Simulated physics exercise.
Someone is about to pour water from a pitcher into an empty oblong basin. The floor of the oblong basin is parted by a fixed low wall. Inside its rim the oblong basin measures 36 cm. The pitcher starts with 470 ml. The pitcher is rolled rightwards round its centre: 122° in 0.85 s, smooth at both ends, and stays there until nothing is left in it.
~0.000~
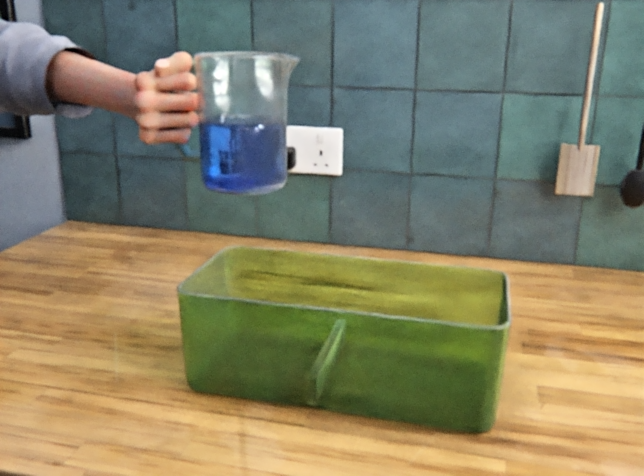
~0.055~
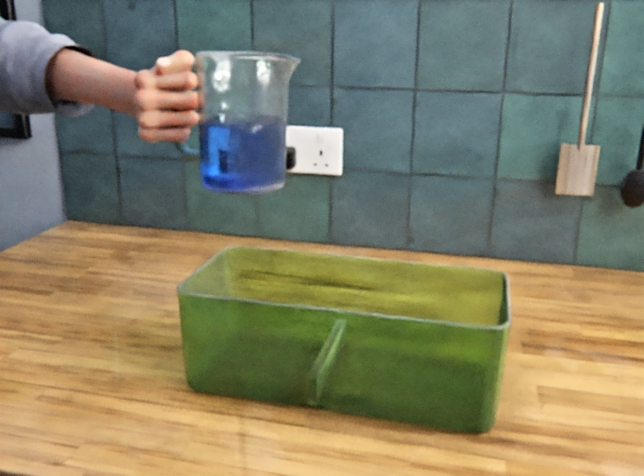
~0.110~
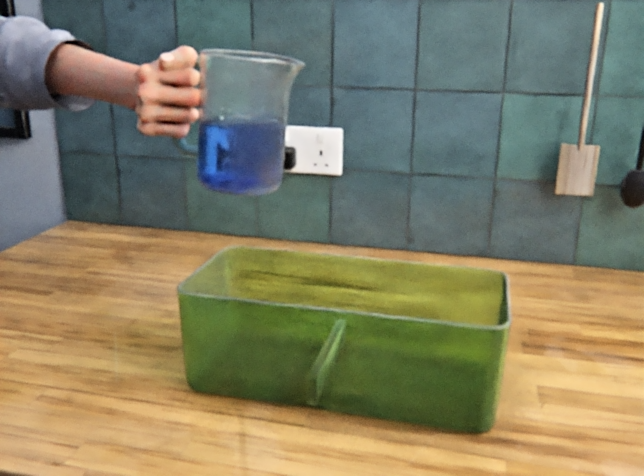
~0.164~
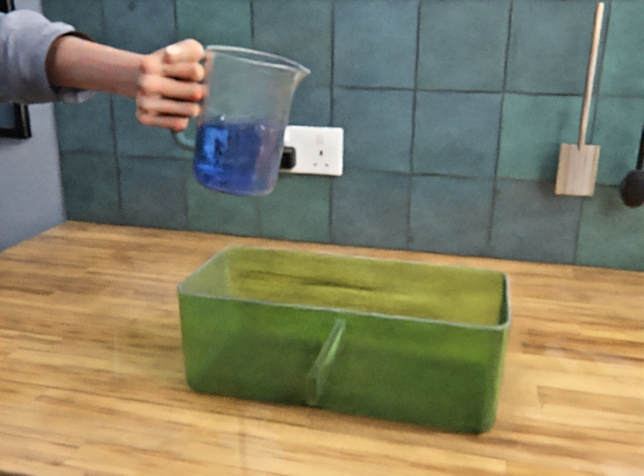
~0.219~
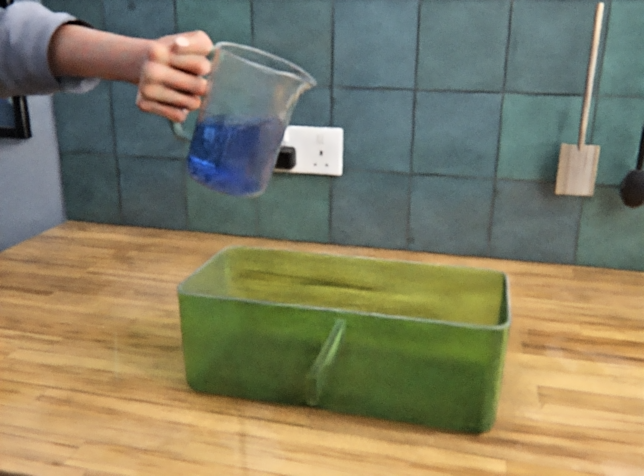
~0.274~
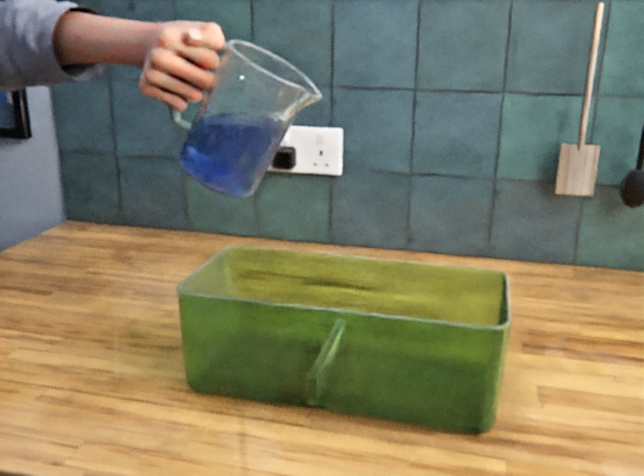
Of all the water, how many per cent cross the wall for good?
About 90 per cent.
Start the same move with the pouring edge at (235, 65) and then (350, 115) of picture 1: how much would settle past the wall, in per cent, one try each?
In turn about 5 and 85 per cent.
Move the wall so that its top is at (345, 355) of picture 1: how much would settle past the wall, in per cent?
Then about 75 per cent.
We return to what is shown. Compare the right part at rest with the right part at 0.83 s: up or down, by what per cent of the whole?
It goes up by about 30.
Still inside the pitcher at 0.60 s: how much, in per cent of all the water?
About 84 per cent.
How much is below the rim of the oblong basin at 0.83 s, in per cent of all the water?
Some 64 per cent.
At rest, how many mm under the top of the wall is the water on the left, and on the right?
Left about 34 mm, right about 20 mm.
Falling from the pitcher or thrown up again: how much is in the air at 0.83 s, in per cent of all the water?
Near 22 in a hundred.
Then, 0.60 s in, the tilt is 97° and 84 per cent is still to pour, 0 is left of the wall and 0 right of it.
Then, 0.83 s in, the tilt is 122° and 15 per cent is still to pour, 2 is left of the wall and 61 right of it.
Then, 1.08 s in, the tilt is 122° and 0 per cent is still to pour, 6 is left of the wall and 88 right of it.
Then, 1.35 s in, the tilt is 122° and 0 per cent is still to pour, 7 is left of the wall and 90 right of it.
Finally, 7 per cent lies left of the wall, 90 right of it and 3 outside.
